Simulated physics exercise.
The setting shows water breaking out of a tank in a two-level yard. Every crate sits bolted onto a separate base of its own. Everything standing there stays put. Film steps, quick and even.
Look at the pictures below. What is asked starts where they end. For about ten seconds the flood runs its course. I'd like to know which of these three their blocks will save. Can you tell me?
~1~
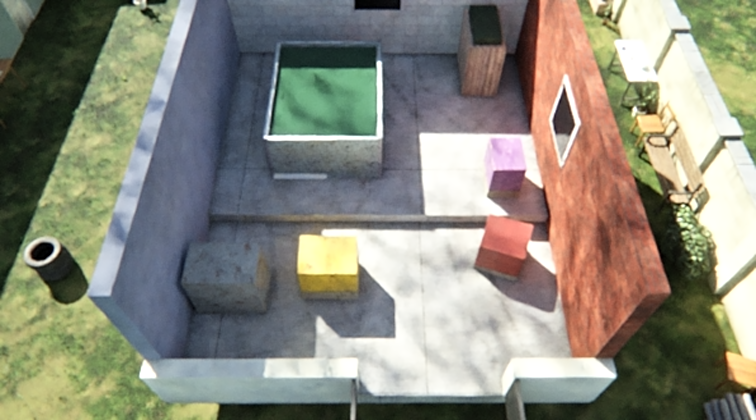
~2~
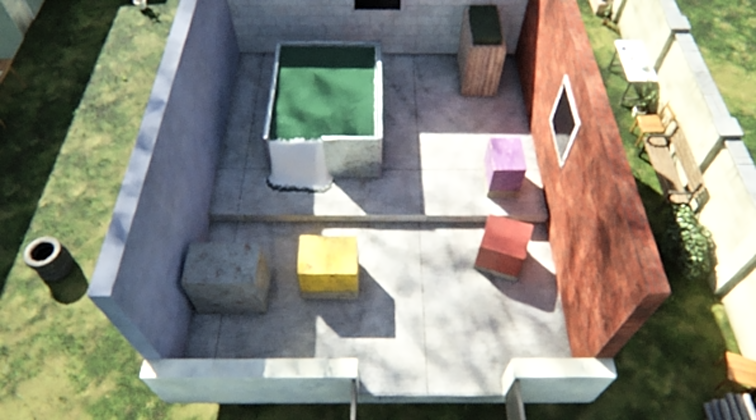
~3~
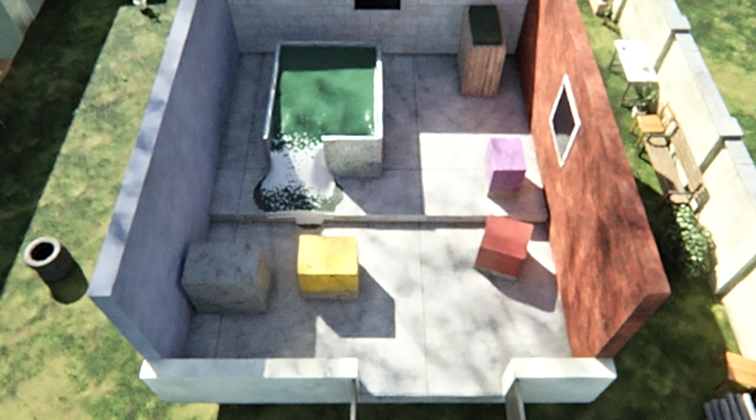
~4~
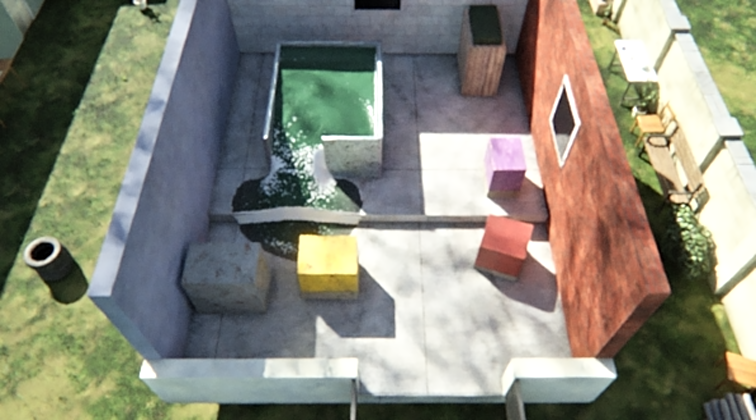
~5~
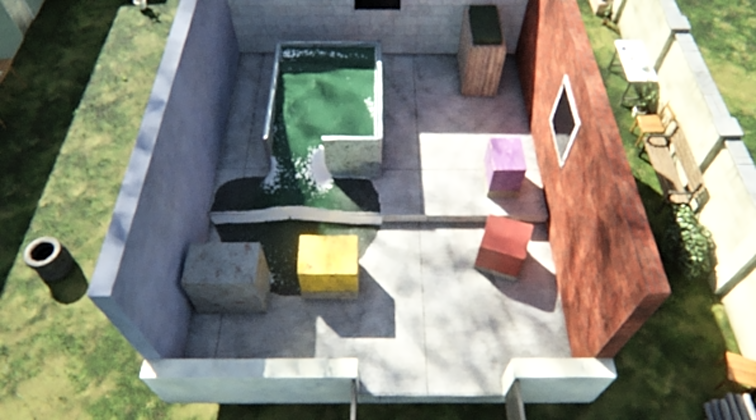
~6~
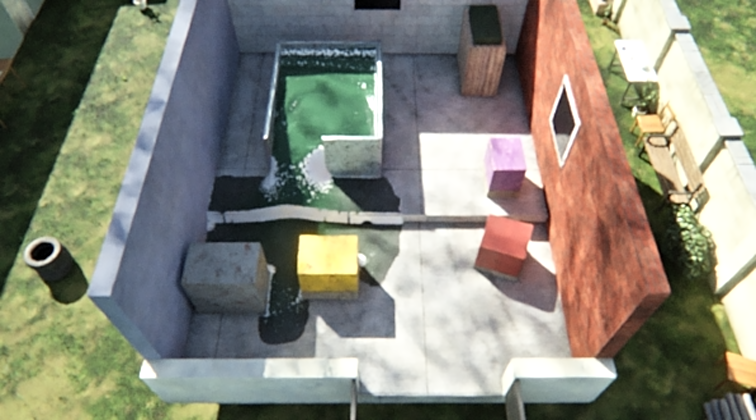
My prediction: As for the yellow crate it's moistened by the water; as for the purple crate it's untouched by the water; as for the red crate it's moistened by the water.
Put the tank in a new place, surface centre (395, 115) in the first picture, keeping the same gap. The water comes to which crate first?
Answer: The yellow-painted one.
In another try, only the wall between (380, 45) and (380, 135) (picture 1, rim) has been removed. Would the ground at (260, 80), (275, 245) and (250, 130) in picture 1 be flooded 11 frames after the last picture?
Well, the first one's left untouched, the second's left untouched, and the third's left untouched.
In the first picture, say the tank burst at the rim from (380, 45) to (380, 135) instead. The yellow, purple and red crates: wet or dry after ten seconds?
Going through them, the yellow crate is never reached, the purple crate gets reached and the red crate gets reached.
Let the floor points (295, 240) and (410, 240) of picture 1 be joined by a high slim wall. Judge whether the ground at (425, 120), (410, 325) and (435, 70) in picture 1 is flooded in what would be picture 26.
One by one: Spared, soaked, spared.
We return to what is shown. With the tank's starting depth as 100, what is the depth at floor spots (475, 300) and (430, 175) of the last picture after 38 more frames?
About 20 and 0 per cent.
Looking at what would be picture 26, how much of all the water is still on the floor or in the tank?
Around 98 parts in a hundred.
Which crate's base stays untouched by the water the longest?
I'd say the purple-painted one is last.
A moment on, water covers 25 % of the floor; the yellow crate water round its plinth, the purple crate not reached, the red crate water round its plinth.
Next, water covers 45 % of the floor; the yellow crate water round its plinth, the purple crate not reached, the red crate water round its plinth.
Then, water covers 55 % of the floor; the yellow crate water round its plinth, the purple crate water round its plinth, the red crate water round its plinth.
Later, water covers 60 % of the floor; the yellow crate water round its plinth, the purple crate water round its plinth, the red crate water round its plinth.
In the end, water covers 60 % of the floor; the yellow crate was topped, the purple crate stayed above the water, the red crate was topped.
